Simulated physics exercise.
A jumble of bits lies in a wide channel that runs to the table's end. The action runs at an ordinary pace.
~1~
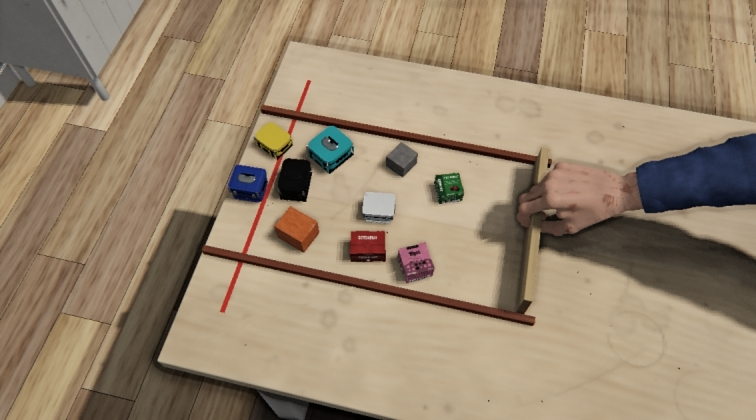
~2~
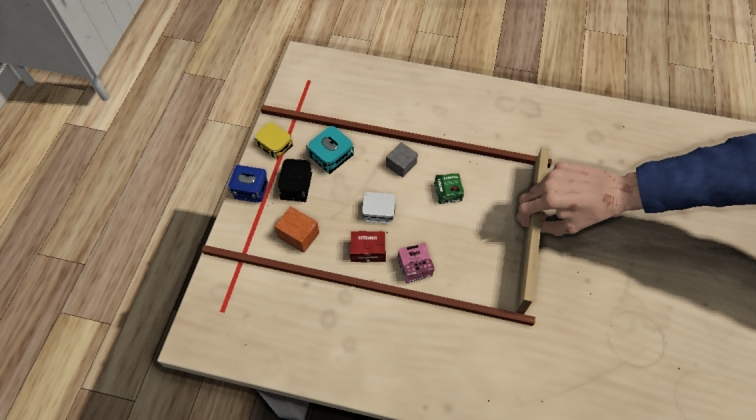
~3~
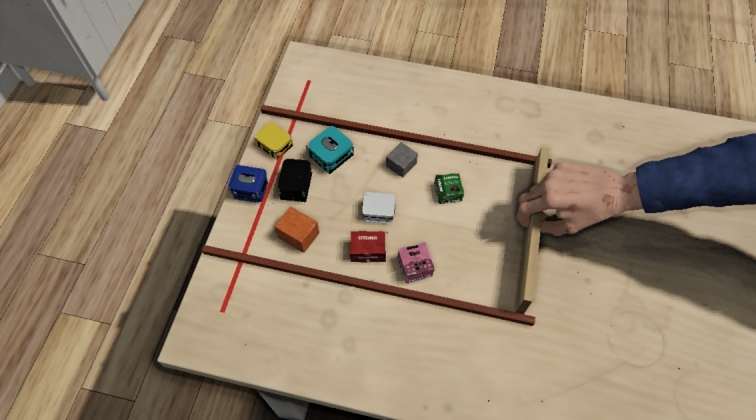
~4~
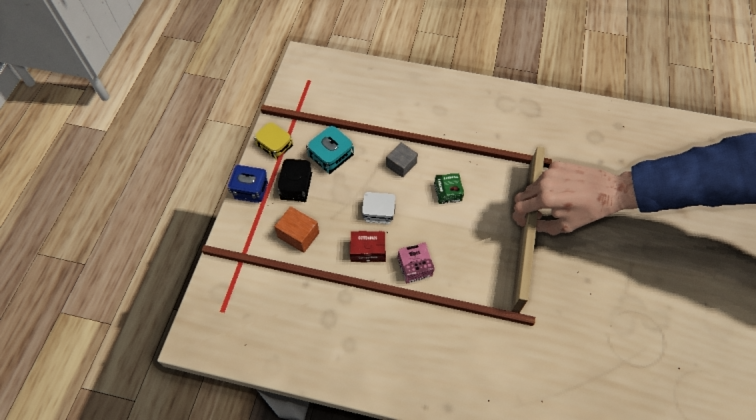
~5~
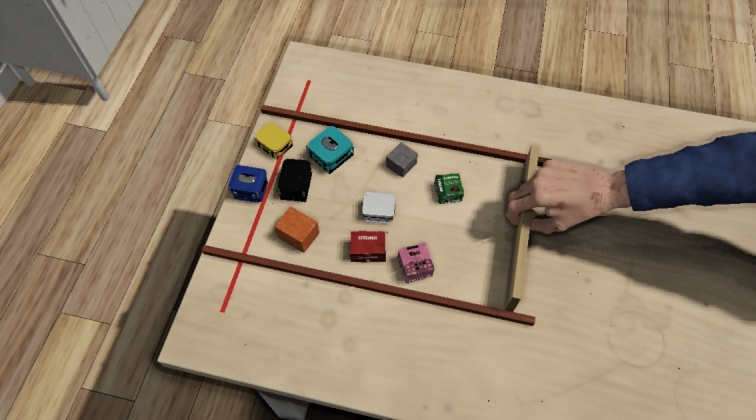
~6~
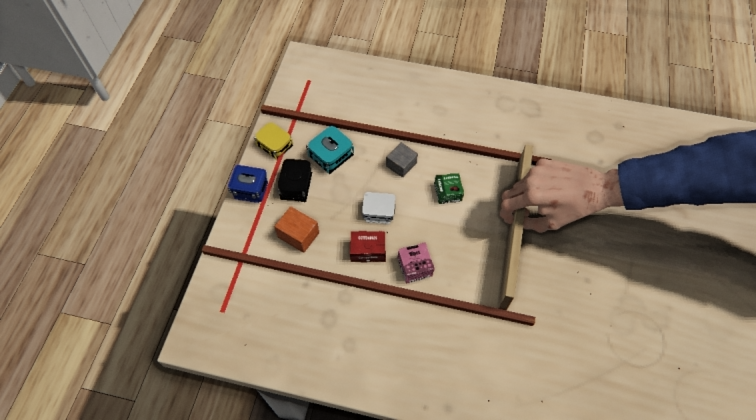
On a wooden table, a hand slides a board slightly left toward scattered colourful cases.
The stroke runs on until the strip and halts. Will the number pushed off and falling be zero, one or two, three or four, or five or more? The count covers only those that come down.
I expect five or more pieces to come off the table.
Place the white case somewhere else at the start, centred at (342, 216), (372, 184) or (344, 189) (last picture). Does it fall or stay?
In order, it holds its place; holds its place; holds its place.
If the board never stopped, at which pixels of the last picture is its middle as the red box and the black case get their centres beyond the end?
For the red box, about (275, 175); for the black case, about (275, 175).
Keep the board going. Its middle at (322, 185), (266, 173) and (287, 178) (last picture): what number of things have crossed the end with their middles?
Taking the places in turn, the counts are 0, 6 and 3.
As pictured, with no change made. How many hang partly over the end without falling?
Expected count: 0.
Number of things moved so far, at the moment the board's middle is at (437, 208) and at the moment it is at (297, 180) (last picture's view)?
I get 2 at the one place and 10 at the other.
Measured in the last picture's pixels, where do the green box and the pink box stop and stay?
Okay, so first (268, 152), and next (240, 219).
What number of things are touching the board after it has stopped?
So the total is 4.
Soon after, none off yet; blue case at rest near (249, 184); yellow case at rest near (274, 141); black case at rest near (295, 180).
By the end, the number that fall off is five or more; fallen, red box, turquoise case, orange block, black case, yellow case and blue case.
